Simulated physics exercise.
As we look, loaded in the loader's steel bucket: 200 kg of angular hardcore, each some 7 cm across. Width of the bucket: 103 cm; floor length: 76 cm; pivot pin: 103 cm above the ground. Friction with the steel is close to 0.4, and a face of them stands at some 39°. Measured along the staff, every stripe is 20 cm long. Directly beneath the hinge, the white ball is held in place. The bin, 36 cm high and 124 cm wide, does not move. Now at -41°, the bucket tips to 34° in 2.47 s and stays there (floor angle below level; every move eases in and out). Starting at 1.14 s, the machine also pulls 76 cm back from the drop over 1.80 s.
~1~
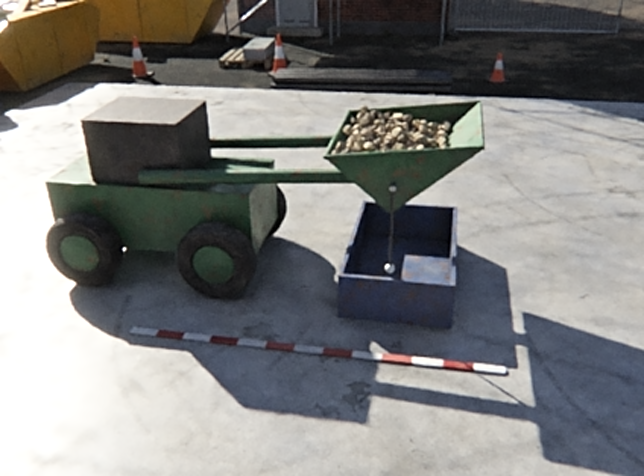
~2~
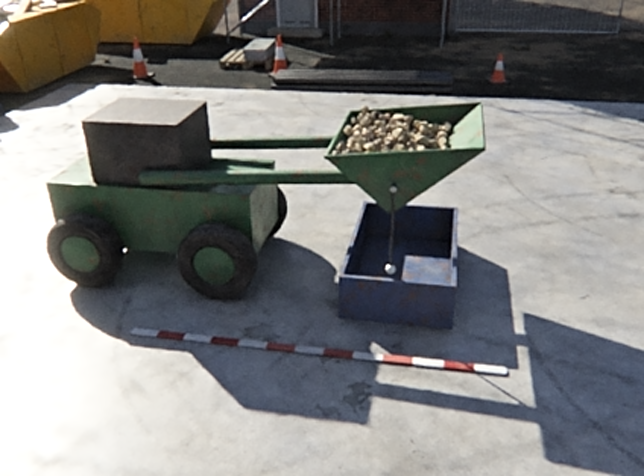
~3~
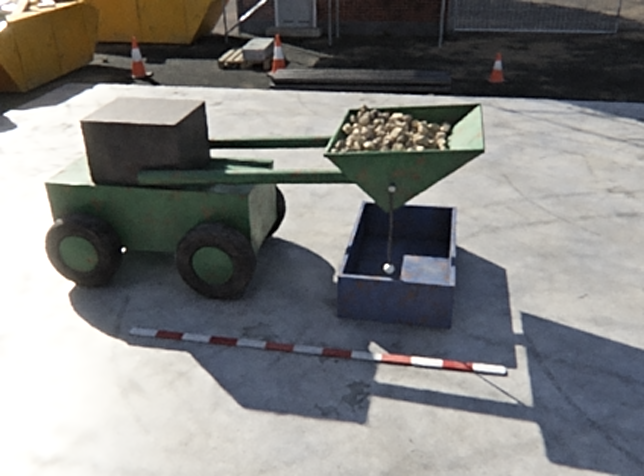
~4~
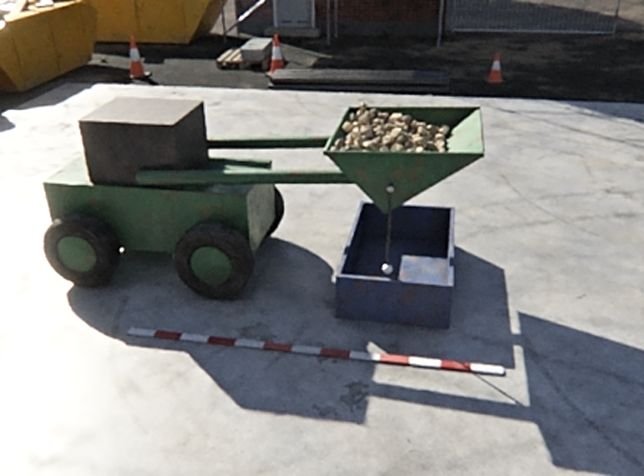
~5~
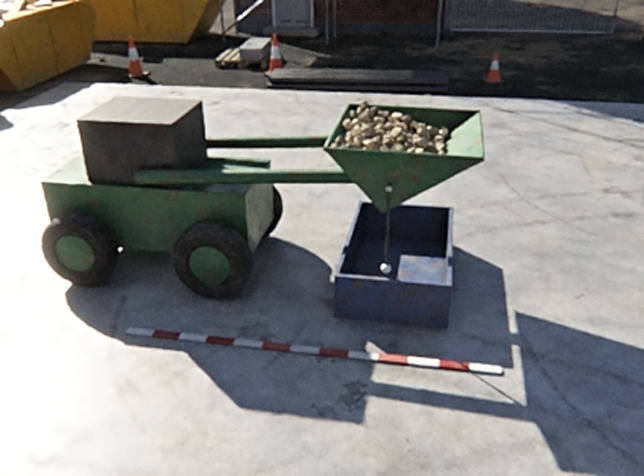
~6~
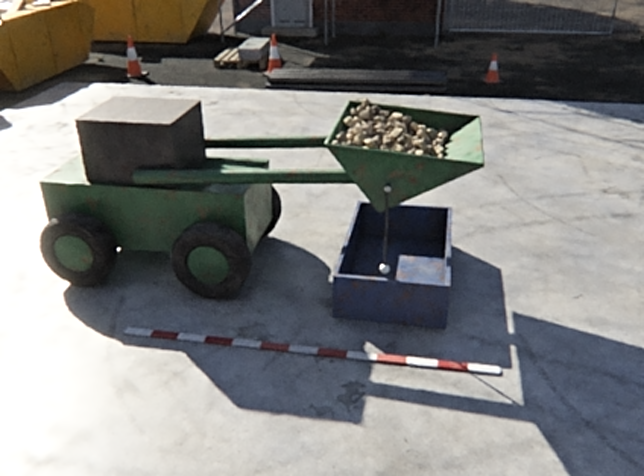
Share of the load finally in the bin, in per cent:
100 per cent.
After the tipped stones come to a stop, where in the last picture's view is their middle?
Somewhere around (390, 264) in the last picture.
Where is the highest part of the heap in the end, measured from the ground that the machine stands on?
Around 32 cm above it, I'd say.
A little later the floor is at 22°; 99 % in the bucket, 1 % in the bin; the foremost stones are at (430, 201).
Then the floor is at 34°; 39 % in the bucket, 61 % in the bin; the foremost stones are at (450, 281).
Later still the floor is at 34°; 0 % in the bucket, 100 % in the bin; the foremost stones are at (452, 269).
In the end the floor is at 34°; 0 % in the bucket, 100 % in the bin; the foremost stones are at (452, 269).
